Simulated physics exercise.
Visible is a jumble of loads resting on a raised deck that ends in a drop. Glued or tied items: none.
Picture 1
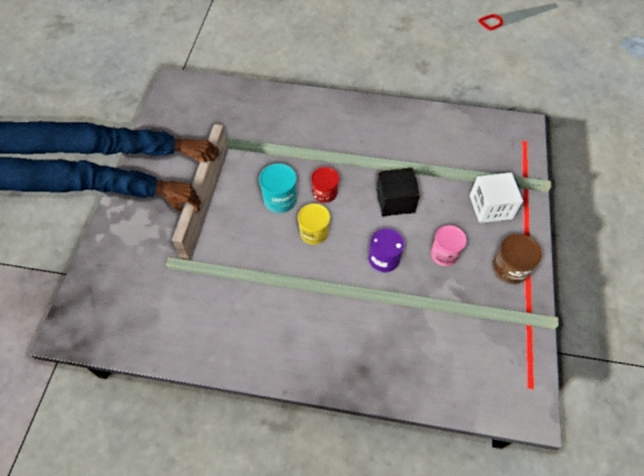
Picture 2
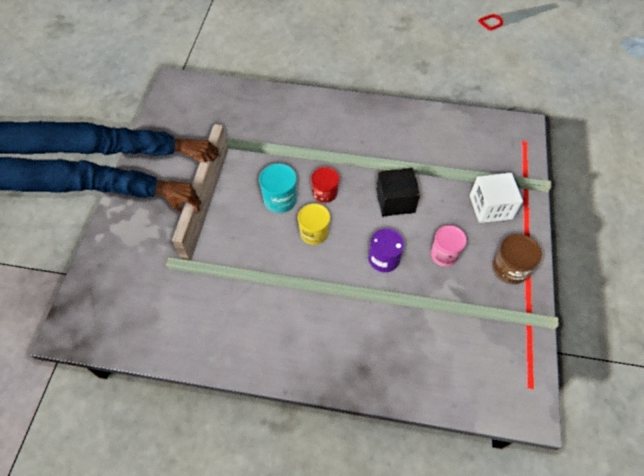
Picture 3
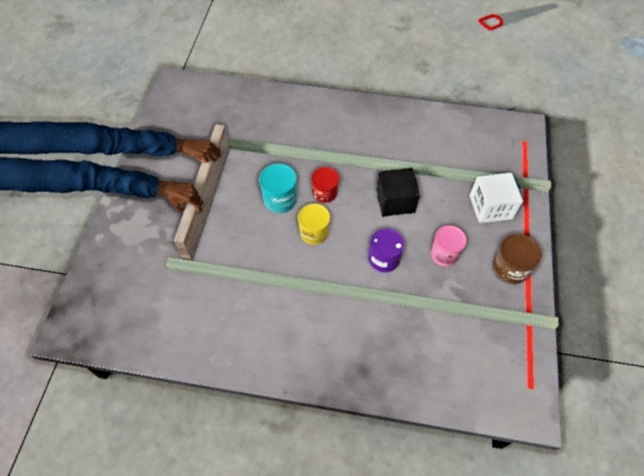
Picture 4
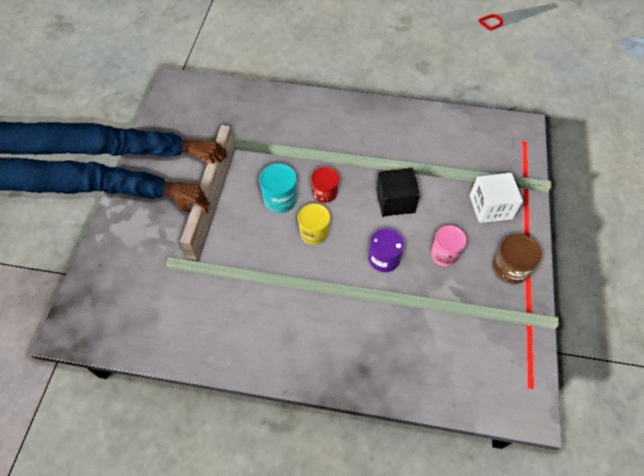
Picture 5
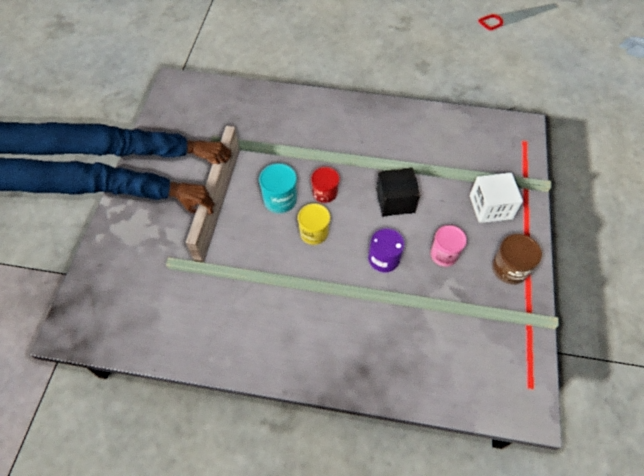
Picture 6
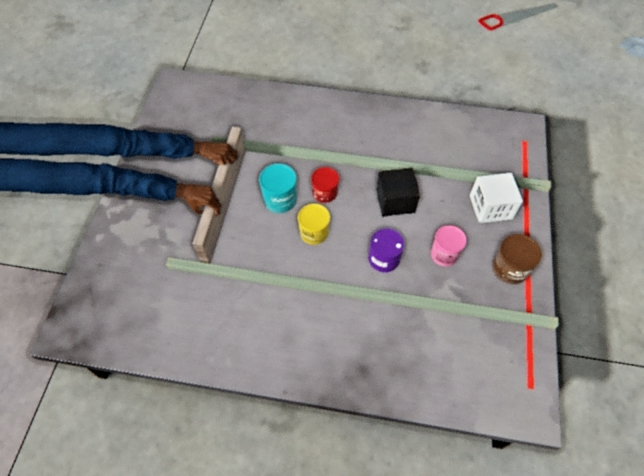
A wooden plank, held by two hands in blue sleeves, rests at first near the left end of a grey tabletop, then slides slightly right between two pale green strips. The colourful pails, black parcel and white crate stay still, with the brown pail on the red tape line.
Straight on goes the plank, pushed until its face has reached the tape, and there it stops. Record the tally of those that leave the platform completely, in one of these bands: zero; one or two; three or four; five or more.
In the end, the drop-off count sits at three or a four.
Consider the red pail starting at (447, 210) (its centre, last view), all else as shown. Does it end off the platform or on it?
Placed there, the red pail ends up below.
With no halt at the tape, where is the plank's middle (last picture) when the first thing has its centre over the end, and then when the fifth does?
Roughly (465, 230) for the earlier crossing, roughly (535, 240) for the later one.
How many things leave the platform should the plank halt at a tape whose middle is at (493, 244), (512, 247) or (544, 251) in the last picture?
Going through each try, you'd get 2, 4 and 8.
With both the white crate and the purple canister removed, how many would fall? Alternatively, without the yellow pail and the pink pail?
First try: 3 fallen; other try: 3.
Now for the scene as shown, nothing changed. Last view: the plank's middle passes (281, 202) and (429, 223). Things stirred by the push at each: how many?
2, then 7.
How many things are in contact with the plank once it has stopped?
Well, it touches 4.
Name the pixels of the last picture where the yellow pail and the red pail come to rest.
Final pixels, roughly: (548, 257) for the first, (544, 202) for the other.
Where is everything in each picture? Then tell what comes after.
The first picture shows brown pail (516, 260); white crate (495, 198); pink pail (448, 247); plank (203, 191); tape (527, 249).
The second picture shows white crate (495, 198); red pail (325, 185).
The third picture shows pink pail (448, 247); turquoise pail (279, 189).
The fourth picture shows brown pail (516, 260); black parcel (397, 192).
The fifth picture shows white crate (495, 198); plank (215, 193).
The sixth picture shows brown pail (516, 260); white crate (495, 198); pink pail (448, 247); plank (222, 194); tape (527, 249).
Soon after, none off yet; brown pail at rest near (516, 260); white crate at rest near (495, 198); pink pail at rest near (448, 247).
At rest, the number that fall off is three or four; fallen, black parcel, pink pail, white crate and brown pail.
